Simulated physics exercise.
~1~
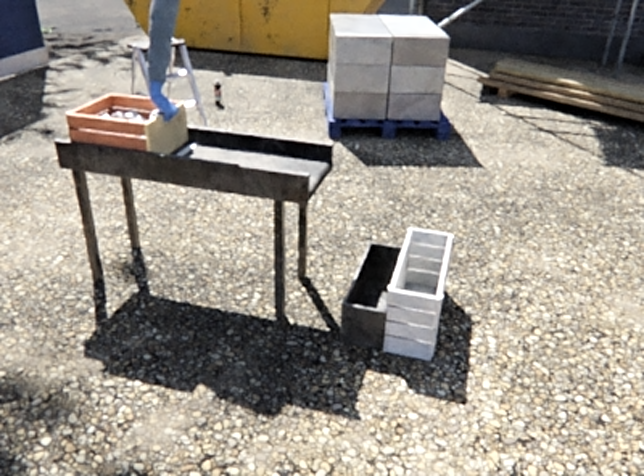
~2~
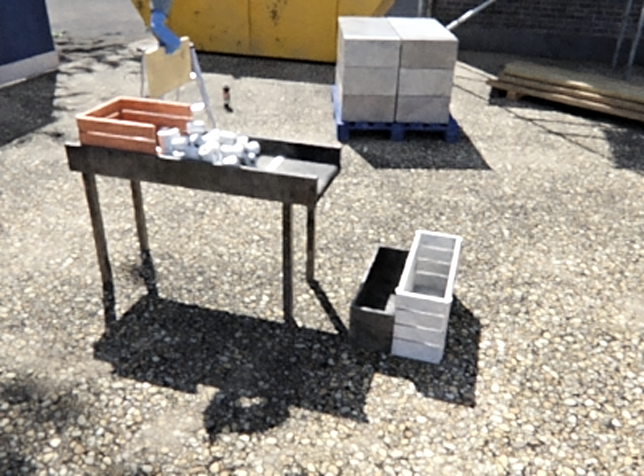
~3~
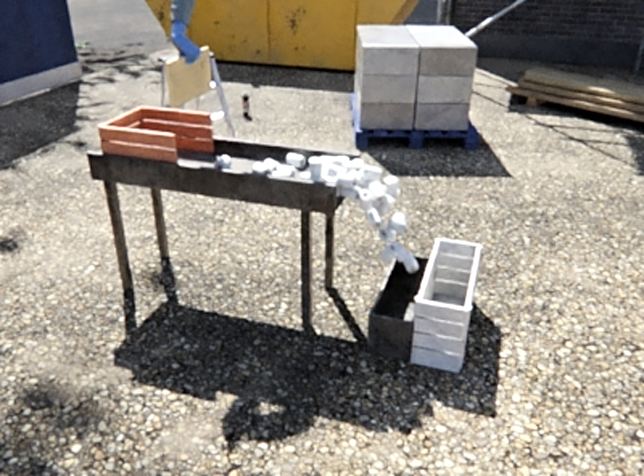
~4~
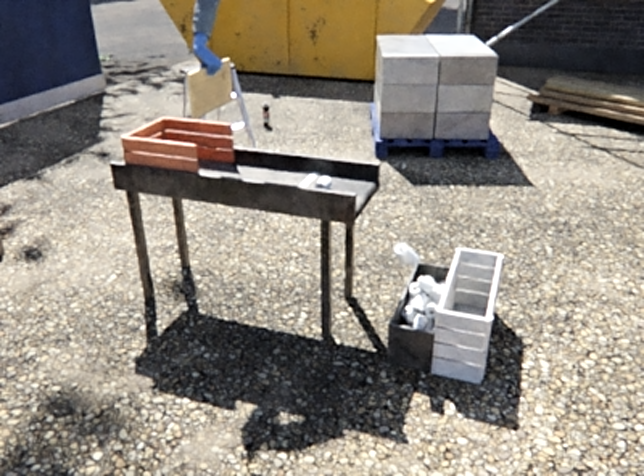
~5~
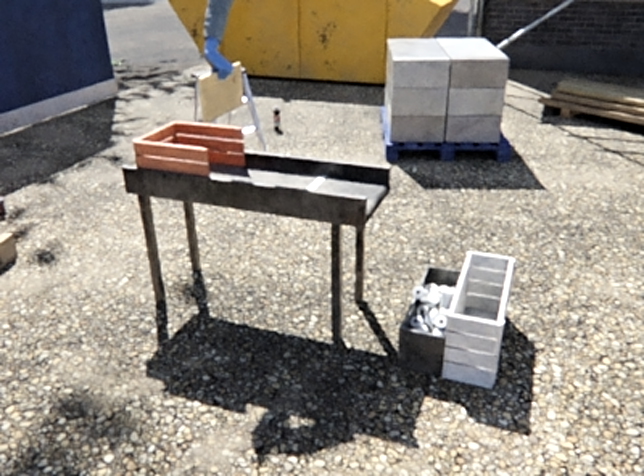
A dark, long-legged trough stands on a sunlit pebbled yard, seen from slightly above, with an orange slatted crate at its left end and a black bin and a white slatted tote on the ground below its right end. Behind are a yellow skip, grey blocks on a blue pallet and stacked planks. A blue arm lifts a pale panel away from the crate, and a heap of small white rolls slides right along the trough. They spill off the end in a curving stream and drop into the black bin, leaving the white tote empty.
